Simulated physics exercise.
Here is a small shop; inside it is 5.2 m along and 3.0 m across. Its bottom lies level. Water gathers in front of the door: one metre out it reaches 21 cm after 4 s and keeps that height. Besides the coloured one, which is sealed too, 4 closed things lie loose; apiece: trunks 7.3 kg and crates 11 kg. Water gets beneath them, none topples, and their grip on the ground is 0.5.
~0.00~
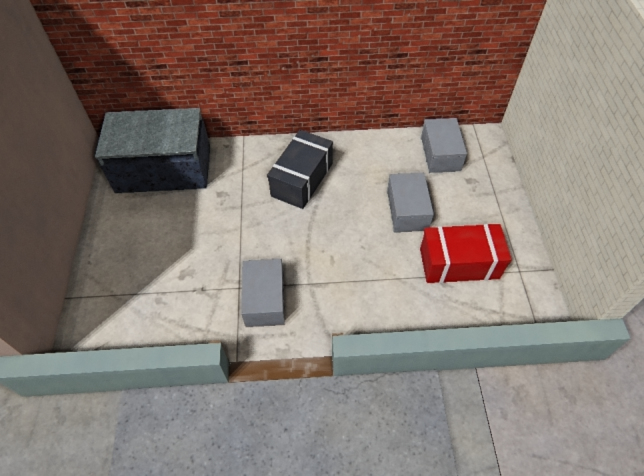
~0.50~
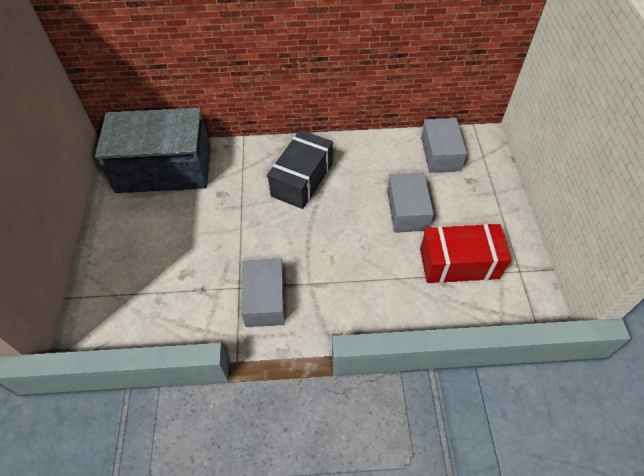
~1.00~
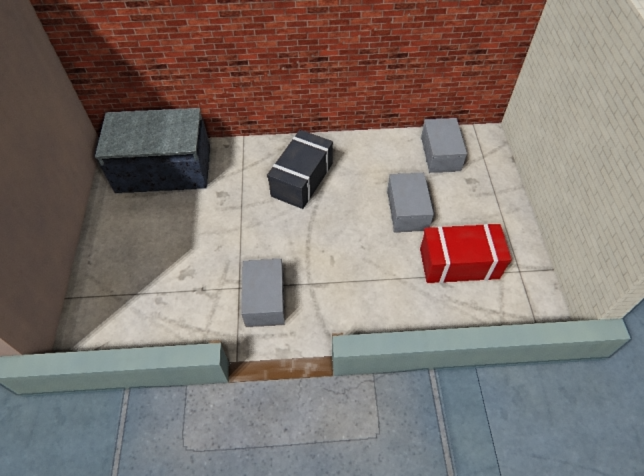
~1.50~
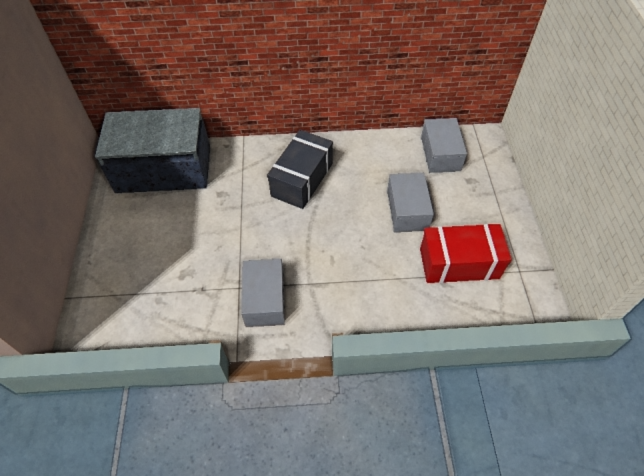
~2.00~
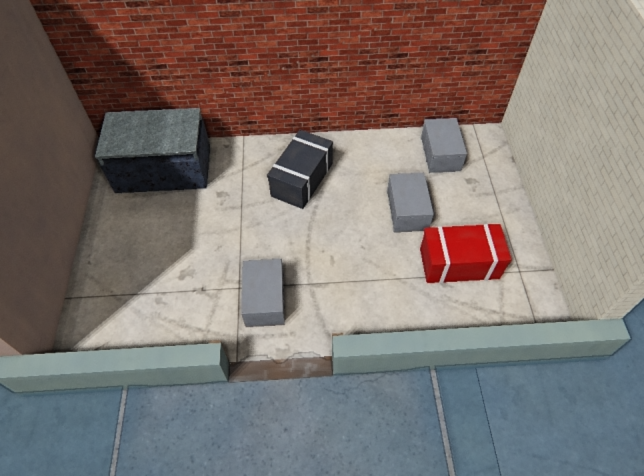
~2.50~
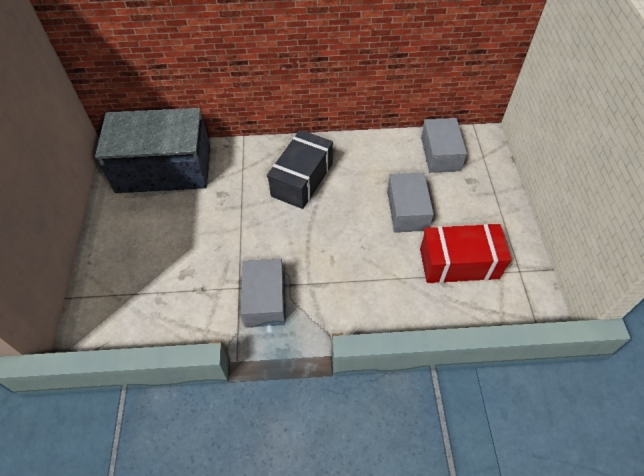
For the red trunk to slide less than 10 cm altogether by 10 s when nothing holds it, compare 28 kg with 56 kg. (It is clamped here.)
For it, the lower weight is enough.
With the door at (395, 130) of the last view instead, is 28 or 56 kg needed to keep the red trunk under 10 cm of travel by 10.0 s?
In that case only the higher weight holds it.
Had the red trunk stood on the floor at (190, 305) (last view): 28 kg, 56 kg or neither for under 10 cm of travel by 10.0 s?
Either load holds.
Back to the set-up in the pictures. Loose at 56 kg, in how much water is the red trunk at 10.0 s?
About 4 cm.
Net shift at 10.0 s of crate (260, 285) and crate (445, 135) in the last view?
In turn: 200 cm, 140 cm.
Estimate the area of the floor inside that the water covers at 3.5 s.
Roughly 3.0 m2.
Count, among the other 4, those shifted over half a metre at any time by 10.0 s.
That makes 3.
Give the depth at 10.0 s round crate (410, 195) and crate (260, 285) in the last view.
About 6 and 12 cm.
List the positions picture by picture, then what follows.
The red trunk at (467, 244) rests on the ground; water covers 0.0 m2; 0 of 5 have shifted, in the first picture.
The red trunk at (467, 244), on the bottom; 0.0 m2 under water; 0 of 5 have shifted, in the second picture.
The red trunk at (467, 244) rests on the ground; water covers 0.0 m2; 0 of 5 have shifted, in the third picture.
The red trunk at (467, 244), on the bottom; 0.0 m2 under water; 0 of 5 have shifted, in the fourth picture.
The red trunk at (467, 244) rests on the ground; 0.0 m2 under water; 0 of 5 have shifted, in the fifth picture.
The red trunk at (467, 244) rests on the ground; 0.4 m2 under water; 0 of 5 have shifted, in the sixth picture.
After 3.5 s the red trunk would be 0 cm from its start with 28 kg and 0 cm from its start with 56 kg; 0 cm of water round it then.
After 4.5 s the red trunk would be 0 cm from its start with 28 kg and 0 cm from its start with 56 kg; 1 cm of water round it then.
After 7.0 s the red trunk would be 0 cm from its start with 28 kg and 0 cm from its start with 56 kg; 2 cm of water round it then.
After 10.0 s the red trunk would be 0 cm from its start with 28 kg and 0 cm from its start with 56 kg; 4 cm of water round it then.
